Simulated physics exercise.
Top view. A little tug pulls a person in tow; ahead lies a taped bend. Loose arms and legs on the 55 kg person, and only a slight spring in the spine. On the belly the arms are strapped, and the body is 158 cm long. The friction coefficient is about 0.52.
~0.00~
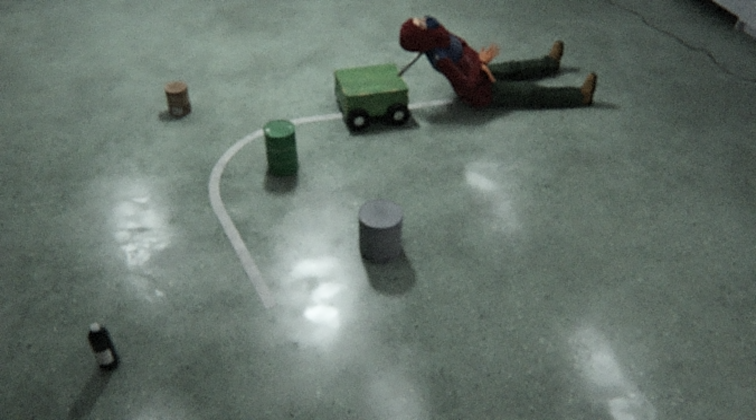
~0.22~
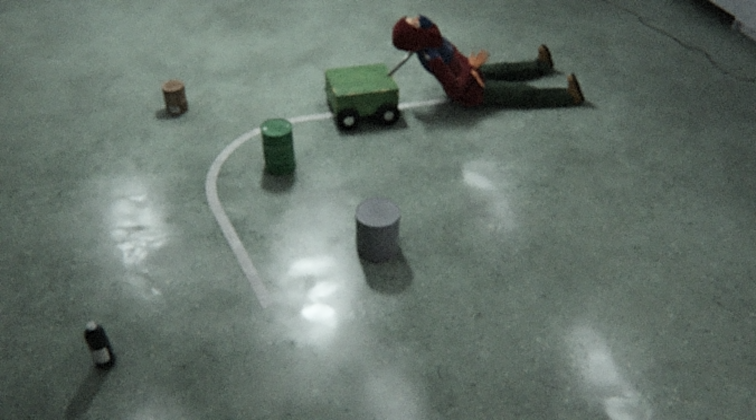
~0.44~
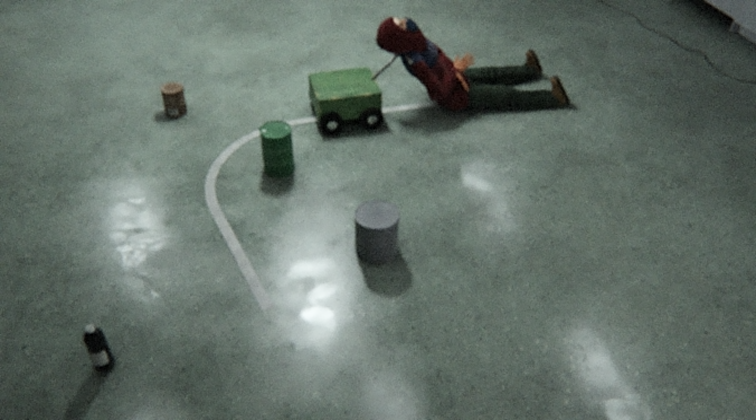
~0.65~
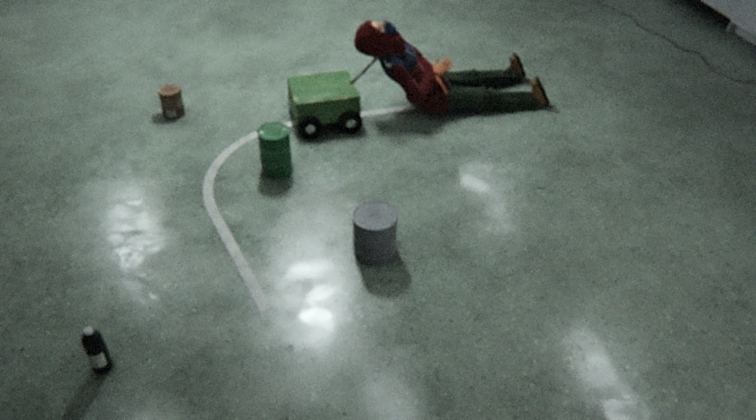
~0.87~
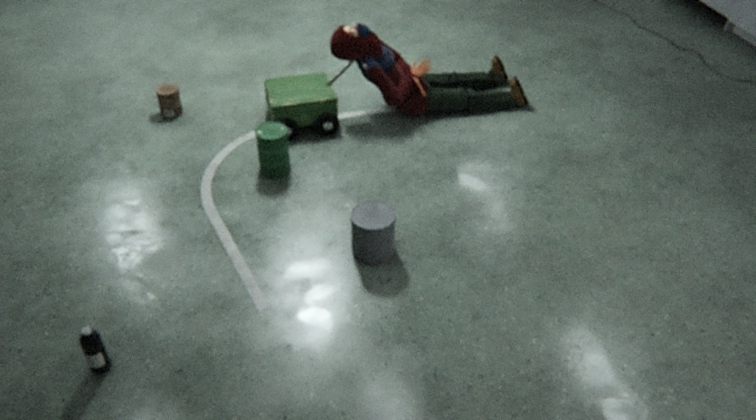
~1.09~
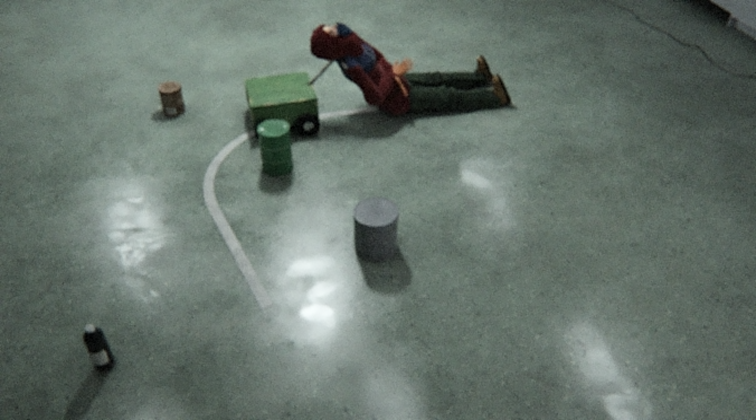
A small green cart tows a person lying on the floor leftward, passing behind a green bin.
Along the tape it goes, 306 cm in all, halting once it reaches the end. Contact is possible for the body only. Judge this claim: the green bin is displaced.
The claim is true.
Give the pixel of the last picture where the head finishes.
It ends up around (272, 240), more or less.
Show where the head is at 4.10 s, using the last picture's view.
Near pixel (239, 193).
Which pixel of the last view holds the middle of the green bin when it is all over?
(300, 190).
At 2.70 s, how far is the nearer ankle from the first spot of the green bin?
Distance: Approx. 80 cm.
After 2.00 s the green bin is where it stood, near (276, 148) in the last picture's view; the brown can where it stood; the nearer ankle is 113 cm from that spot.
After 2.70 s the green bin is 4 cm from where it stood, near (274, 150) in the last picture's view; the nearer ankle is 79 cm from that spot.
After 3.40 s the green bin is 15 cm from where it stood, near (271, 160) in the last picture's view; the brown can where it stood; the nearer ankle is 52 cm from that spot.
After 4.10 s the green bin is 33 cm from where it stood, near (286, 178) in the last picture's view; the nearer ankle is 20 cm from that spot.
After 4.9 s, green bin gets knocked; brown can stays put; black bottle stays put; grey bucket stays put.
